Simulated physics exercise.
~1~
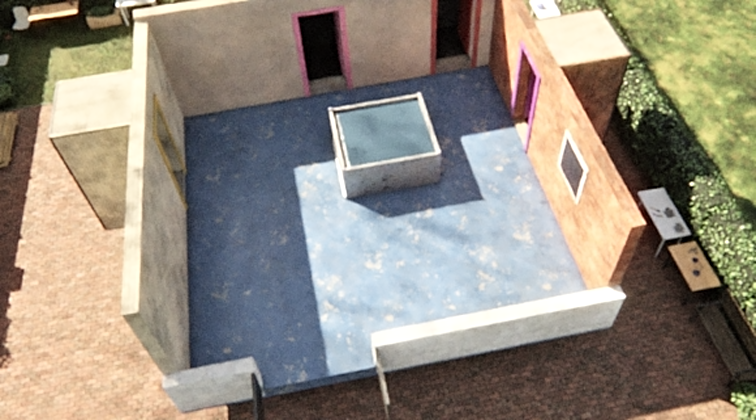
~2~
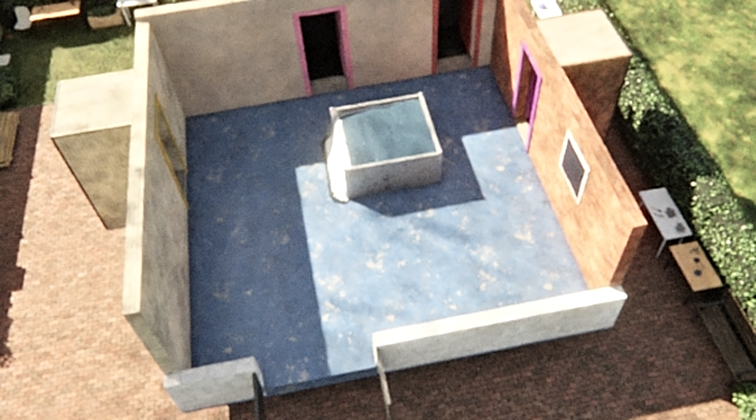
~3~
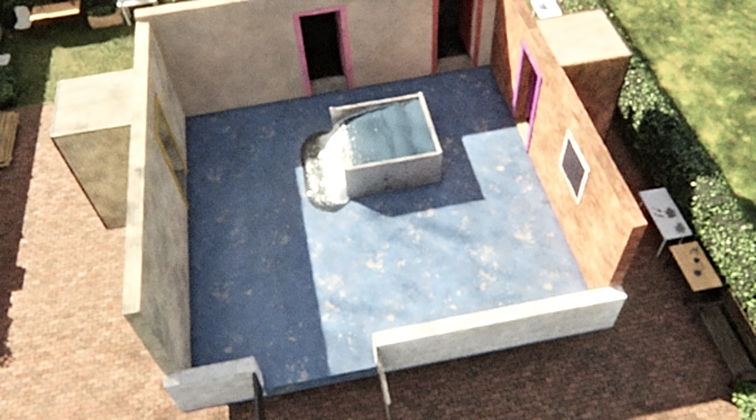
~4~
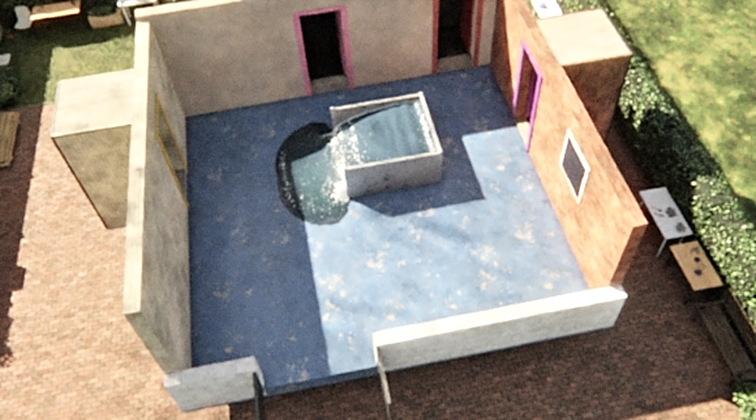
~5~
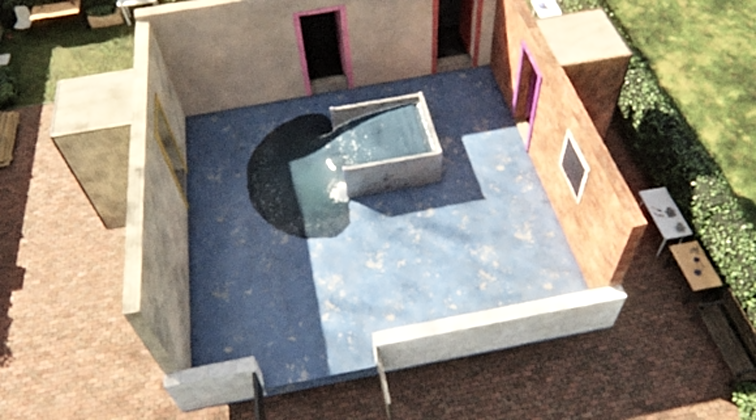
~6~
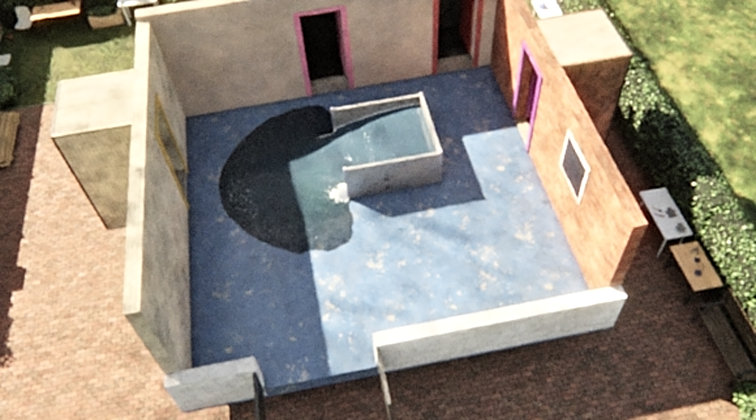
Water pours from the left side of a pale rectangular tank standing on the mottled blue floor of a walled yard, seen from high above by a still camera. Cream walls and an orange-brown wall at right, with pink-framed openings, enclose it, with brick paving and greenery outside. The water first bulges out foaming, then spreads leftward and toward the viewer in a widening, dark, rounded sheet.
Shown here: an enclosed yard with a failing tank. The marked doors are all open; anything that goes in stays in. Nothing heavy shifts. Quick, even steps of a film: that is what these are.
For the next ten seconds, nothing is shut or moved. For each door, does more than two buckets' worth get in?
Door by door: The yellow door, yes; the purple door, no; the red door, no; the pink door, no.
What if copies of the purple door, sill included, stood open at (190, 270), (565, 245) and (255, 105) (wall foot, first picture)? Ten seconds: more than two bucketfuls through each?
Well, the first is above the limit, the next is below the limit, and the last is above the limit.
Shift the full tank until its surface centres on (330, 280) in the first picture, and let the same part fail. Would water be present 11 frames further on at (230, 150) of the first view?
That patch would be swamped, I'd say.
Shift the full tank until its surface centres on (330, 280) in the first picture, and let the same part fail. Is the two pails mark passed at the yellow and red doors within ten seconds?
Yellow door: Within the limit; red door: Within the limit.
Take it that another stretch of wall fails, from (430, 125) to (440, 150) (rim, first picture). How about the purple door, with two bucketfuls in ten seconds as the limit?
Purple door: Over the line.
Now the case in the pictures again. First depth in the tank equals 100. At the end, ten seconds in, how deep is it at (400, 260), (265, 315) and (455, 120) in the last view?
My figures are about 2, 10 and 2 percent.
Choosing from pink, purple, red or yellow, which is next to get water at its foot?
I choose the yellow door.
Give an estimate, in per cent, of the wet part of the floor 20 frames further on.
It comes out near 40 percent.
A moment on, water covers 30 % of the floor; the yellow door over two buckets in, the purple door not reached, the red door not reached, the pink door not reached.
Next, water covers 35 % of the floor; the yellow door far over two buckets in, the purple door not reached, the red door not reached, the pink door wet at the sill, nothing in.
Then, water covers 40 % of the floor; the yellow door far over two buckets in, the purple door not reached, the red door not reached, the pink door wet at the sill, nothing in.
Later, water covers 65 % of the floor; the yellow door far over two buckets in, the purple door not reached, the red door not reached, the pink door wet at the sill, nothing in.
In the end, water covers 85 % of the floor; the yellow door far over two buckets in, the purple door wet at the sill, nothing in, the red door wet at the sill, nothing in, the pink door wet at the sill, nothing in.
